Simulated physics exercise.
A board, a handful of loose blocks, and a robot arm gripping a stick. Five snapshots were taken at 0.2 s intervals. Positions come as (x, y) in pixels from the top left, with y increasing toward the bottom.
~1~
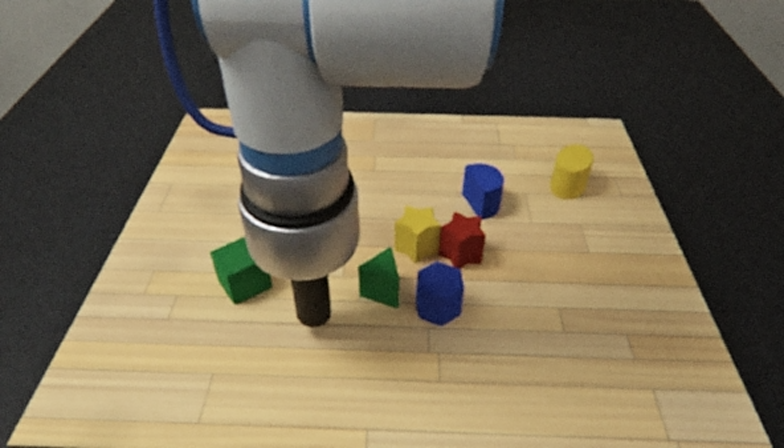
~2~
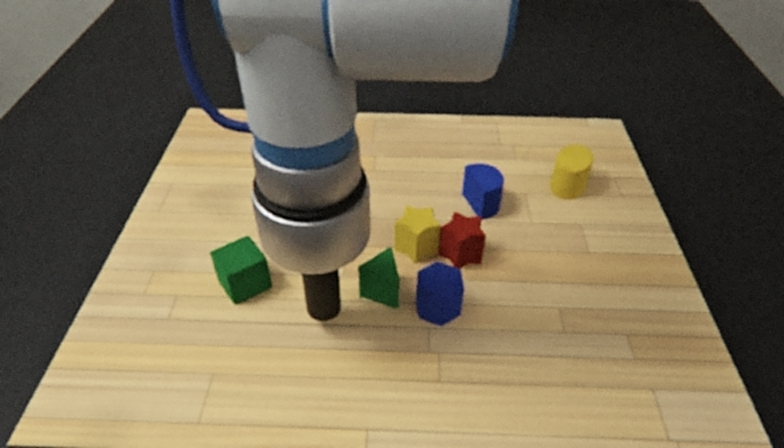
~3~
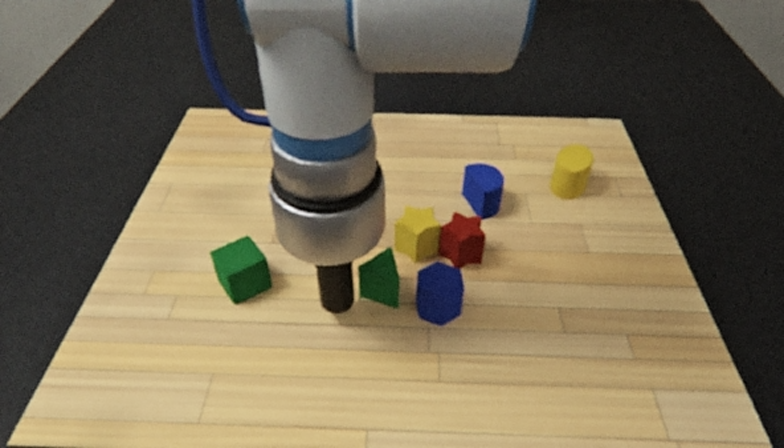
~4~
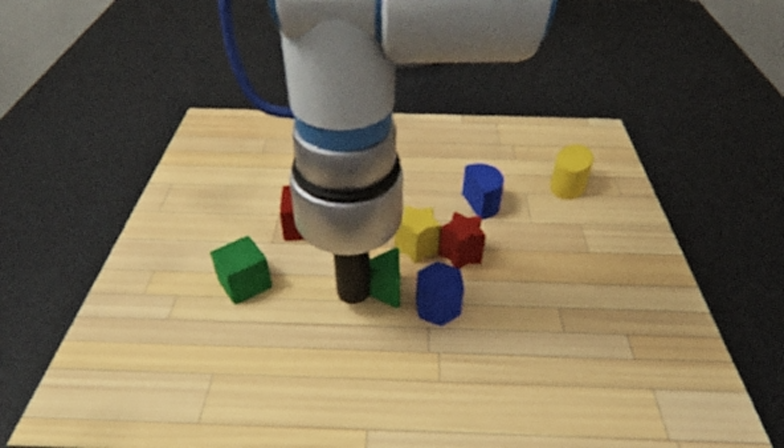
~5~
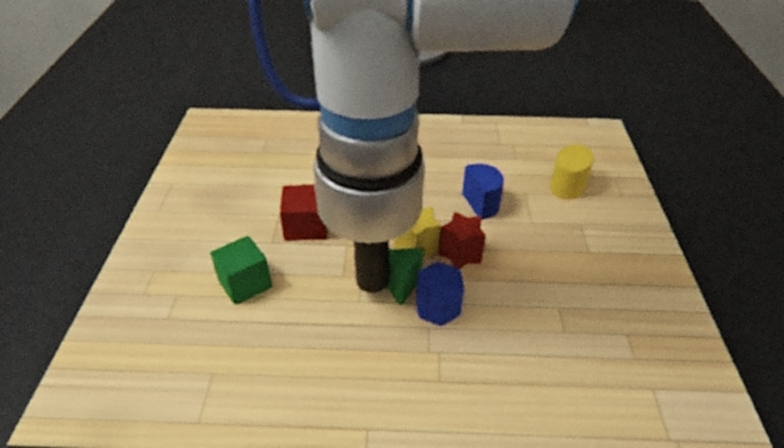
We see a robot arm holding a dark stick upright over a wooden board of colored blocks; it moves right and slightly away, meets the green triangular block, and nudges it a short way right, toward the yellow star-shaped block.
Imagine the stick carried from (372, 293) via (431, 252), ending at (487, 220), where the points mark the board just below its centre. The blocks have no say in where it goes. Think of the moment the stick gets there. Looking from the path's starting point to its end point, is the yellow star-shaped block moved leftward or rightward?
It's set to shift left.
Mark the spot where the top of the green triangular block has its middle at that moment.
At roughly (452, 244).
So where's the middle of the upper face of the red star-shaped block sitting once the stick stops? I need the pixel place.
At pixel (499, 216).
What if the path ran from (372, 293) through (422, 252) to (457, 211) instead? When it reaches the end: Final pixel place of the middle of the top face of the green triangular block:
Around (441, 245).
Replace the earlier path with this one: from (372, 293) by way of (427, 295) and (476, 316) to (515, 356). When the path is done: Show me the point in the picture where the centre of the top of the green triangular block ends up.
Its top centre is at about (472, 254).
What follows on the original path. One third of the way, stick (413, 252); green triangular block (443, 246), turned 40° clockwise; yellow star-shaped block (424, 214), turned 25° anticlockwise.
Two thirds of the way, stick (453, 228); green triangular block (452, 244), turned 70° clockwise; yellow star-shaped block (442, 192), turned 60° anticlockwise; red star-shaped block (489, 220), turned 45° clockwise.
At the end, stick (489, 208); green triangular block (452, 244), turned 70° clockwise; yellow star-shaped block (447, 188), turned 90° anticlockwise; red star-shaped block (499, 216), turned 105° clockwise; blue D-shaped block (490, 168), turned 25° anticlockwise.
